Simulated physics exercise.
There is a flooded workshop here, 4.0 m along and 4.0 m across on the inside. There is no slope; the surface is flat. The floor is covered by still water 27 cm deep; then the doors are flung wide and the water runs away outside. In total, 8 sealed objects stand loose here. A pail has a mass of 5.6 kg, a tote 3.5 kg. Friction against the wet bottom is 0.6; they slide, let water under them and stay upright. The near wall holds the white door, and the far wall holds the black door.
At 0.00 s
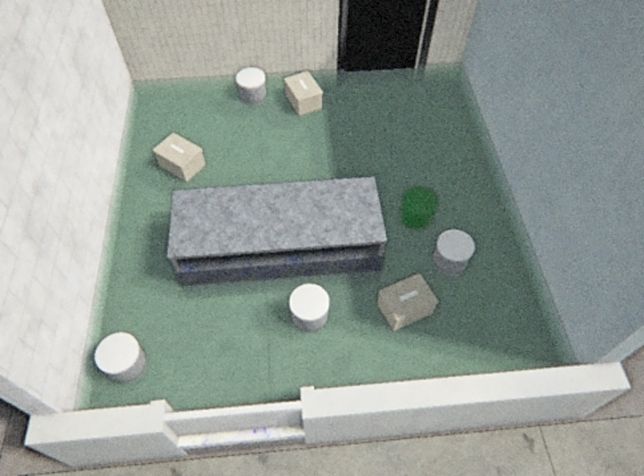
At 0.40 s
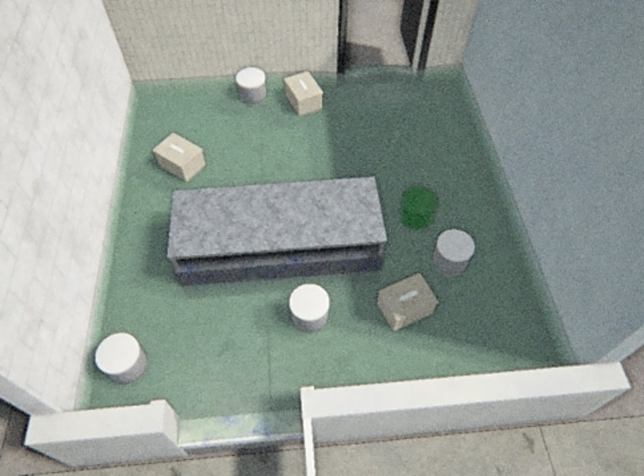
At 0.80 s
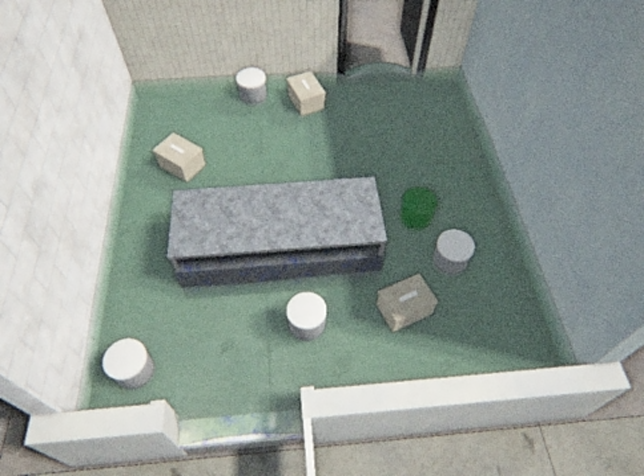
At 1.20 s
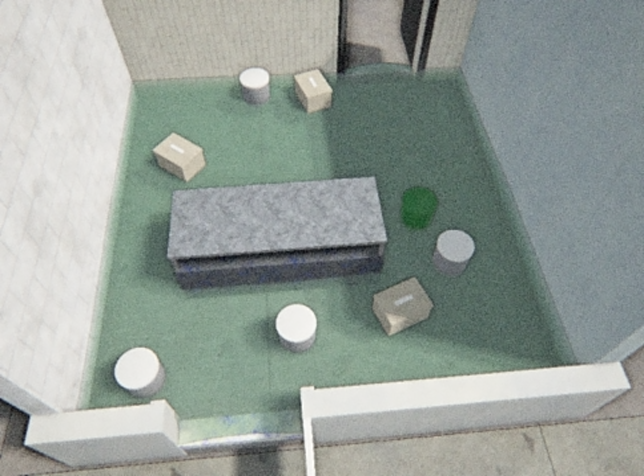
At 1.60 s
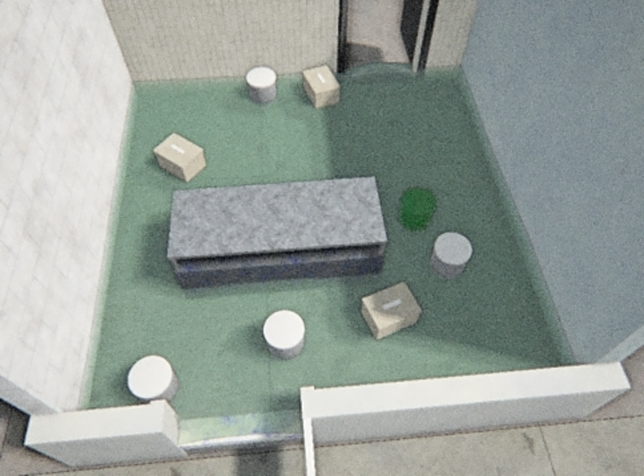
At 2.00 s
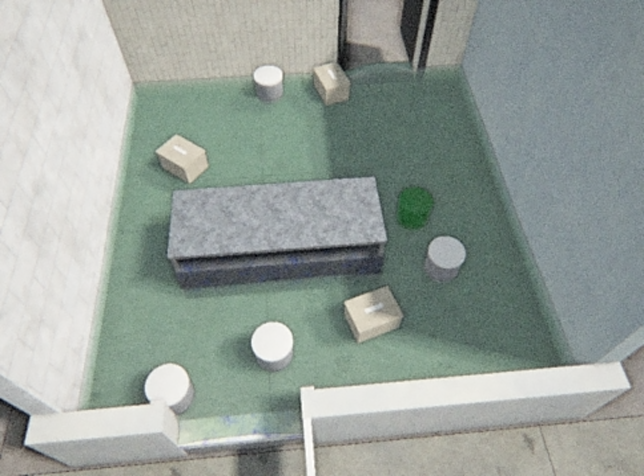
To begin with, pale boxes, drums and a green pail sit motionless in shallow water around a grey bench. The white near door and black far door open, then two white drums slide toward the near opening while a drum and box by the far wall shift right, others following slightly.
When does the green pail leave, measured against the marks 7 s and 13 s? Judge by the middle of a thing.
It leaves after 13 s or not at all.
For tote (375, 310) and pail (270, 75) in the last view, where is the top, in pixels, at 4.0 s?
Approx. (302, 336); approx. (308, 74).
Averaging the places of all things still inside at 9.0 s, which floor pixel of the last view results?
Roughly at (287, 283).
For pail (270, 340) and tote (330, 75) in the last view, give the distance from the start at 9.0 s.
Log: Item 1 gone out; item 2 gone out.
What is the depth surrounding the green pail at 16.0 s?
About 7 cm.
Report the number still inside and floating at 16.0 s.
Count at that moment: 1.
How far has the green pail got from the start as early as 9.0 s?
Roughly 60 cm.
After 4.0 s the green pail is near (423, 211), 0.1 m from its start, afloat; 3 of 8 are out; 5 afloat.
After 9.0 s the green pail is near (411, 265), 0.6 m from its start, afloat; 5 of 8 are out; 3 afloat.
After 16.0 s the green pail is near (260, 400), 2.3 m from its start, aground; 6 of 8 are out; 1 afloat.
After 20.0 s the green pail has gone out (at 16.4 s); 7 of 8 are out; 1 afloat.
